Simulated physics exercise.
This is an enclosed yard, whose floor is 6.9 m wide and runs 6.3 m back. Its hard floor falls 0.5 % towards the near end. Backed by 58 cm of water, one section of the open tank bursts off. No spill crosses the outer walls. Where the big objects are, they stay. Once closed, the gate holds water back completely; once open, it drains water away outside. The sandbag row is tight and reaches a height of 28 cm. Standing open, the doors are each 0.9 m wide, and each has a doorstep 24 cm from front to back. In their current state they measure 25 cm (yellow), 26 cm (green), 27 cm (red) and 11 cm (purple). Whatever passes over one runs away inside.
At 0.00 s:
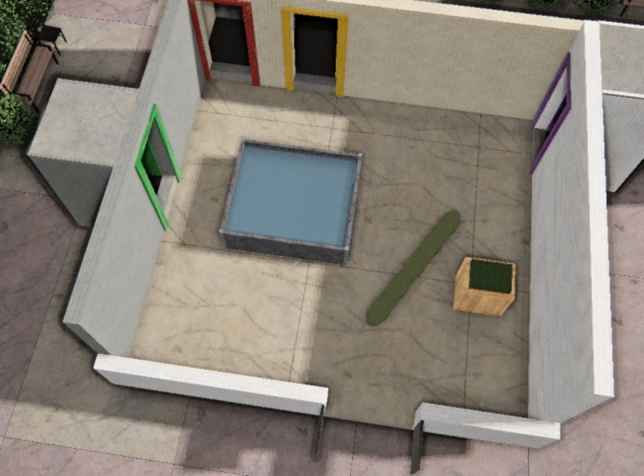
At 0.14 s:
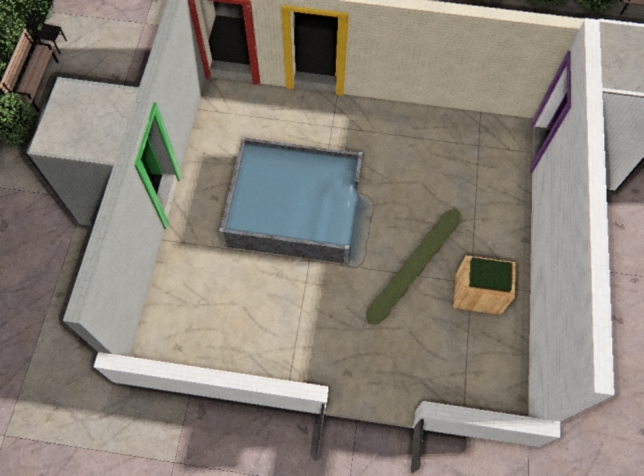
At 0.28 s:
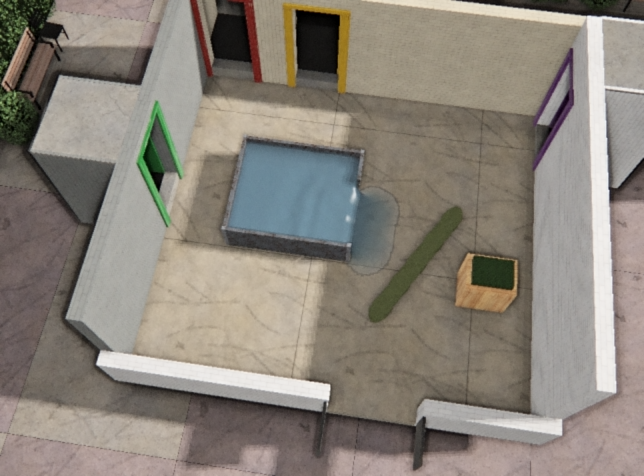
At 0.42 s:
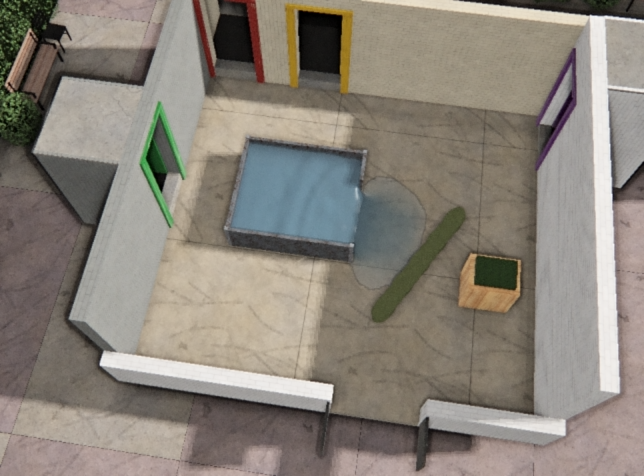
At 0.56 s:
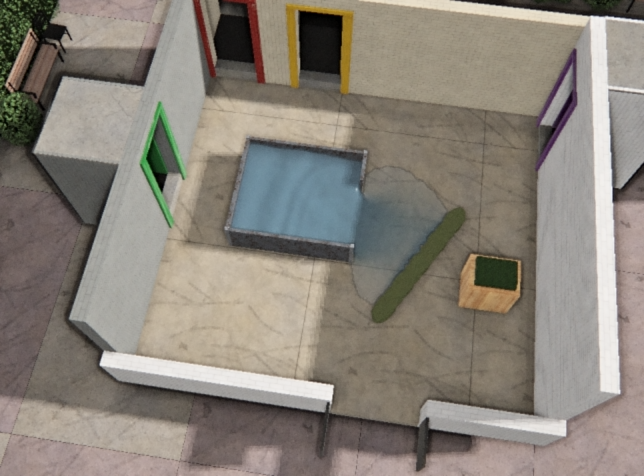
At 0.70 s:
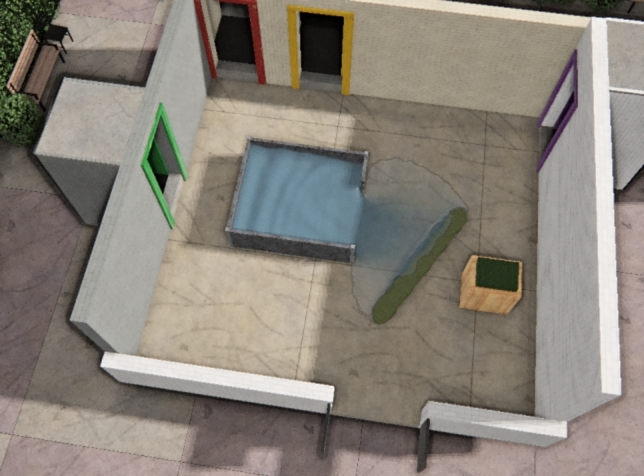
At the start, an open tank of still blue water stands in a walled yard, with a green hedge-like strip and a wooden planter to its right. Water then bursts through the tank's right side and fans out across the floor, spreading rightward until it reaches and wets the green strip.
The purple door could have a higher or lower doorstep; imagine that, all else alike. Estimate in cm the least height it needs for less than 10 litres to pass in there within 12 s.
I would say 19 cm.
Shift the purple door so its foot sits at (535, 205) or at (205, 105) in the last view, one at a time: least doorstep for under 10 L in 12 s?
In turn: Roughly 9.5 cm, roughly 8.0 cm.
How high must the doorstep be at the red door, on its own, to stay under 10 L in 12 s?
Red: 7.0 cm.
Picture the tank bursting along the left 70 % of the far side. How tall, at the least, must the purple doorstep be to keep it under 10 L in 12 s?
Then it needs around 12.0 cm.
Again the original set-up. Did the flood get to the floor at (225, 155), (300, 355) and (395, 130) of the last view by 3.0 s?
So the three spots come out spared, swamped, swamped, in that order.
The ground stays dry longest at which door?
Coming last is the green one.
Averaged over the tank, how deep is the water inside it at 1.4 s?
About 39 centimetres on average.
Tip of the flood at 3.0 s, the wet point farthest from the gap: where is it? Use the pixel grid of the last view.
I'd put the front's tip around (537, 124).
After 1.4 s water covers 20 % of the floor, deepest (44 cm) near (407, 269); it has not reached the purple door.
After 3.0 s water covers 50 % of the floor, deepest (28 cm) near (418, 253); 21 cm at the purple door, 14 litres in over its 11 cm doorstep.
After 12.0 s water covers 95 % of the floor, deepest (10 cm) near (266, 149); 5 cm at the purple door, 72 litres in over its 11 cm doorstep.
At the purple door as built, the water arrived by 1.7 s and peaked near 22 cm at 3.2 s.
With a doorstep of 15.5 cm, 24 litres would have come in within the 12 s; with 21 cm, 5 litres. So under 10 litres takes about 19 cm.
